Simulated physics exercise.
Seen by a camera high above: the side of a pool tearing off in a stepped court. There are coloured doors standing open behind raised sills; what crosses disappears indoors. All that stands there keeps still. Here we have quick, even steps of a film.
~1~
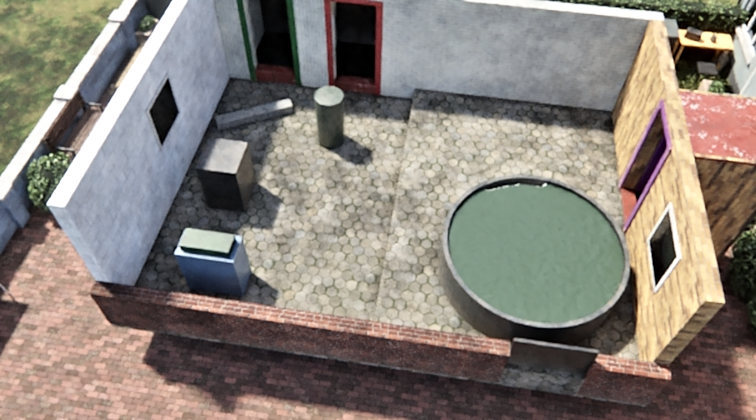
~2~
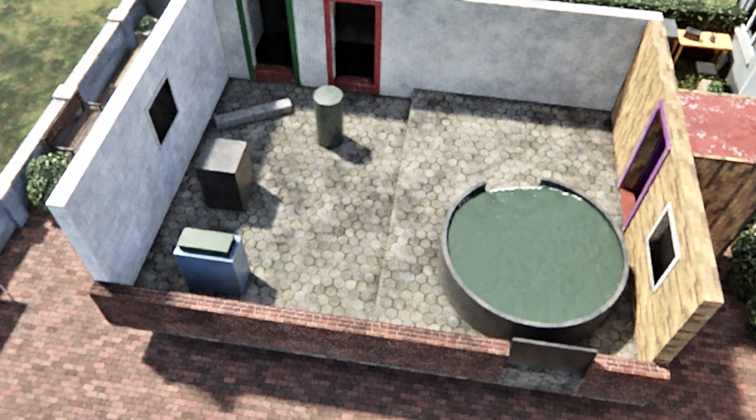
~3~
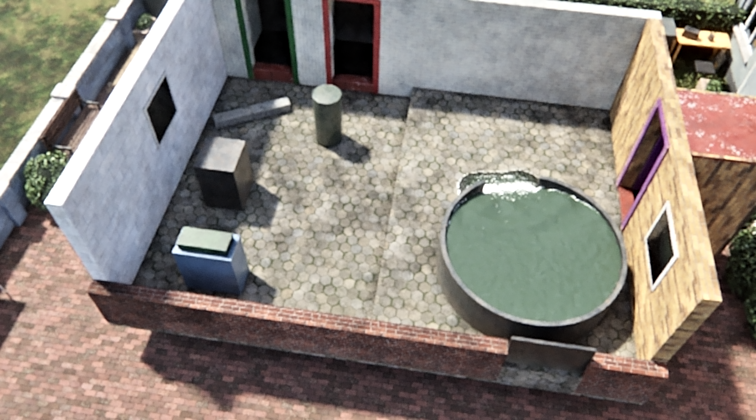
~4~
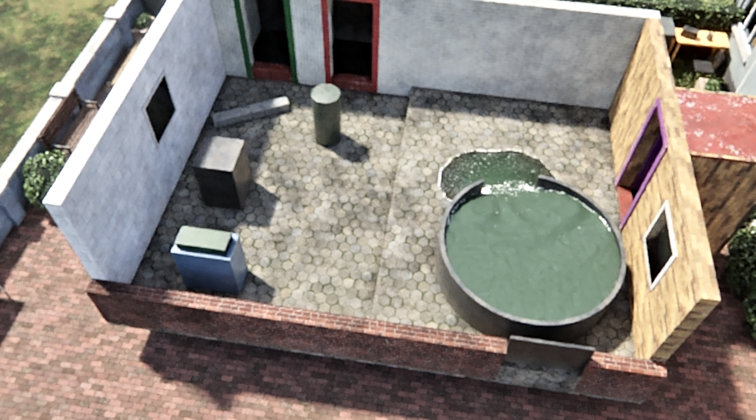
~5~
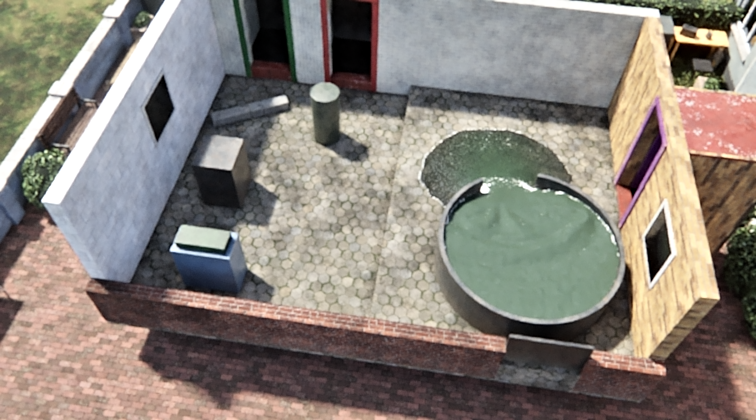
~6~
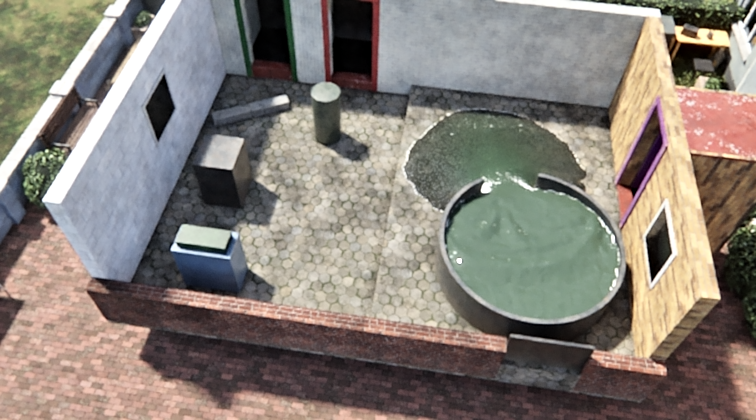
Green water poured from a gap that opened in the far side of a round pool in a walled courtyard, then spread in a widening puddle across the paving while the nearby objects stayed still.
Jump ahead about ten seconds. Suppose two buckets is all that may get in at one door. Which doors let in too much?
In turn: The green door is fine; the red door is fine; the purple door lets in too much.
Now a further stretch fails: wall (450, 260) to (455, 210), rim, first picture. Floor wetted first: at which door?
Answer: The door marked red.
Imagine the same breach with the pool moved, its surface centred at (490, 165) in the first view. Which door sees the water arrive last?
I'd pick the one in purple.
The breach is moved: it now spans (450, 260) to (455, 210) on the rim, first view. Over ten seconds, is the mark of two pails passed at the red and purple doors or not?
Well, red gets less, but purple gets less.
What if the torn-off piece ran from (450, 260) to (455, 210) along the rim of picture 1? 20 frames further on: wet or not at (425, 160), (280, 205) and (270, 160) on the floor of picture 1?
Taken one by one: Unaffected, then sodden, then sodden.
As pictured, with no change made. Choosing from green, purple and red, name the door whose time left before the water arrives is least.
I pick the red one.
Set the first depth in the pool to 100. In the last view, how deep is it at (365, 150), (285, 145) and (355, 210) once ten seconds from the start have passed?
At the three places, in the order asked: Around 8, 6 and 4 per cent.
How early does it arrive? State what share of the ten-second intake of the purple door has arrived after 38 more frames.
Something like 0 in a hundred.
A moment on, water covers 25 % of the floor; the green door not reached, the red door not reached, the purple door not reached.
Next, water covers 35 % of the floor; the green door not reached, the red door wet at the sill, nothing in, the purple door not reached.
Then, water covers 45 % of the floor; the green door wet at the sill, nothing in, the red door wet at the sill, nothing in, the purple door wet at the sill, nothing in.
Later, water covers 70 % of the floor; the green door wet at the sill, nothing in, the red door wet at the sill, nothing in, the purple door wet at the sill, nothing in.
In the end, water covers 90 % of the floor; the green door wet at the sill, nothing in, the red door wet at the sill, nothing in, the purple door over two buckets in.
